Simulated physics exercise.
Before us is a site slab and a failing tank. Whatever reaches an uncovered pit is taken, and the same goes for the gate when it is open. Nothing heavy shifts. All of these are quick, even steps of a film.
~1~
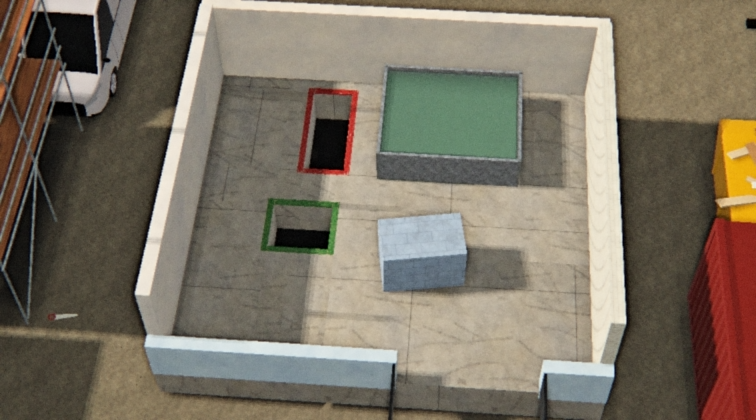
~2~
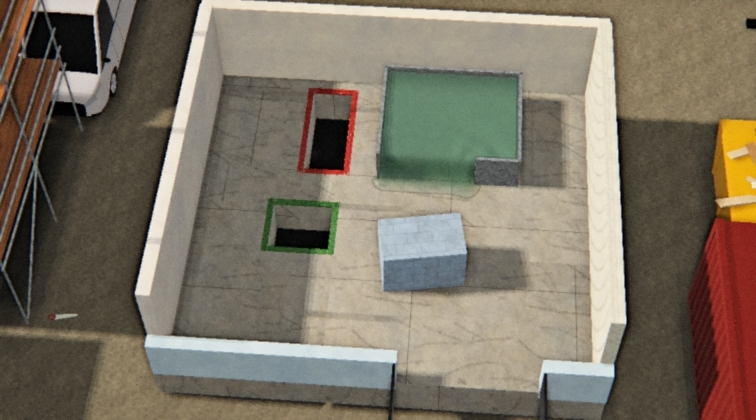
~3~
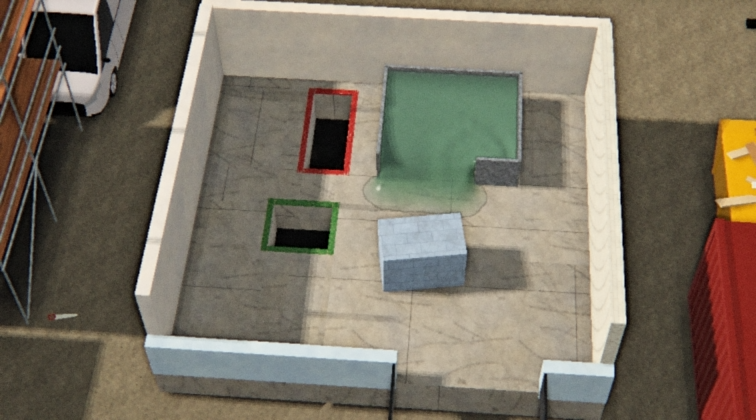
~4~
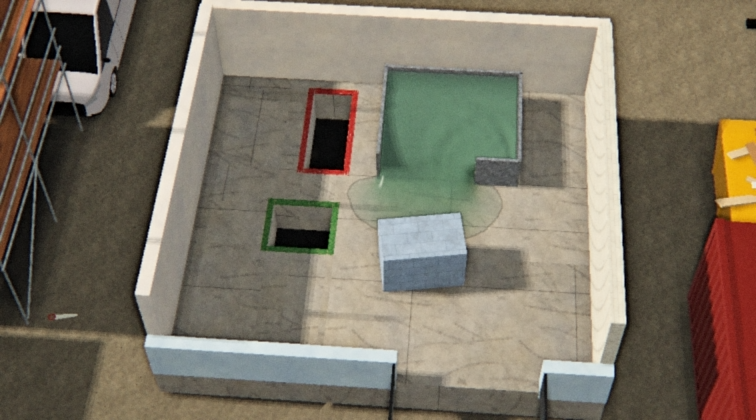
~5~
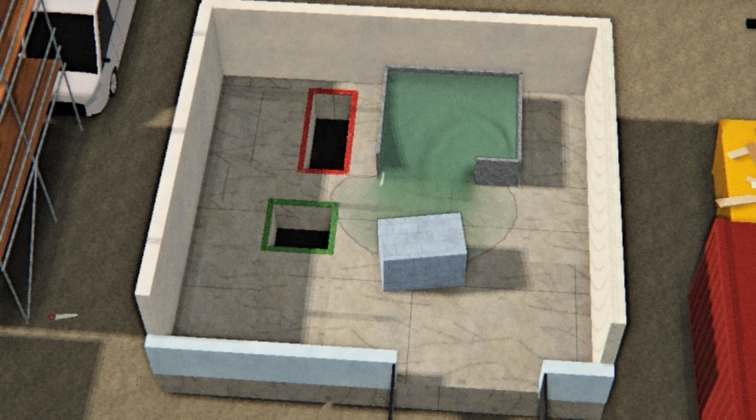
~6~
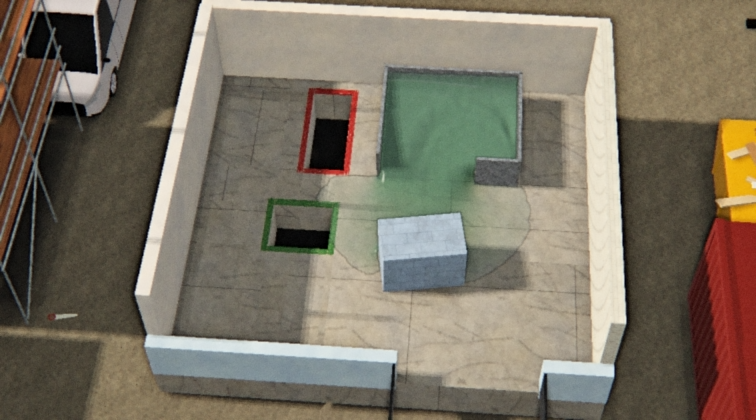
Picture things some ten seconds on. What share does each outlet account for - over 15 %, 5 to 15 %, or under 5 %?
The gate sits in the mid range. The red pit stays lower than five per cent. The green pit goes higher than fifteen per cent.
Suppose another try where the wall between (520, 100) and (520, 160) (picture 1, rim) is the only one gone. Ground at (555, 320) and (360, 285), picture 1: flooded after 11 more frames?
In order, I'd call them drenched and parched.
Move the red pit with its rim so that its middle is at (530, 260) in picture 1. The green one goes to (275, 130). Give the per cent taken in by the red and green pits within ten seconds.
Red: 30 %; green: 8 %.
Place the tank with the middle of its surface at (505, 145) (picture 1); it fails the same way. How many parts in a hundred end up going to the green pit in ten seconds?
Estimate for the green pit - some 14 in a hundred.
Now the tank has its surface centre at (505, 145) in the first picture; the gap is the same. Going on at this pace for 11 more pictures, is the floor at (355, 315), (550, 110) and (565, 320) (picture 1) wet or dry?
Looking at all three, I'd call them bone dry, bone dry, swamped.
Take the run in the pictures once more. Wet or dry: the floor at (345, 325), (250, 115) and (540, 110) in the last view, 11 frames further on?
Taking them in the order given: Swamped, then spared, then spared.
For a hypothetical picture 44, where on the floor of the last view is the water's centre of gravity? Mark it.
I'd say near (417, 225).
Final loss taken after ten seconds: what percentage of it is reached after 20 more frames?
Around 40 %.
A moment on, water covers 25 % of the floor; the gate 0 %, the red pit 0 %, the green pit 1 %.
Next, water covers 50 % of the floor; the gate 0 %, the red pit 0 %, the green pit 7 %.
Then, water covers 55 % of the floor; the gate 1 %, the red pit 0 %, the green pit 16 %.
Later, water covers 85 % of the floor; the gate 4 %, the red pit 0 %, the green pit 25 %.
In the end, water covers 95 % of the floor; the gate 9 %, the red pit 2 %, the green pit 32 %.
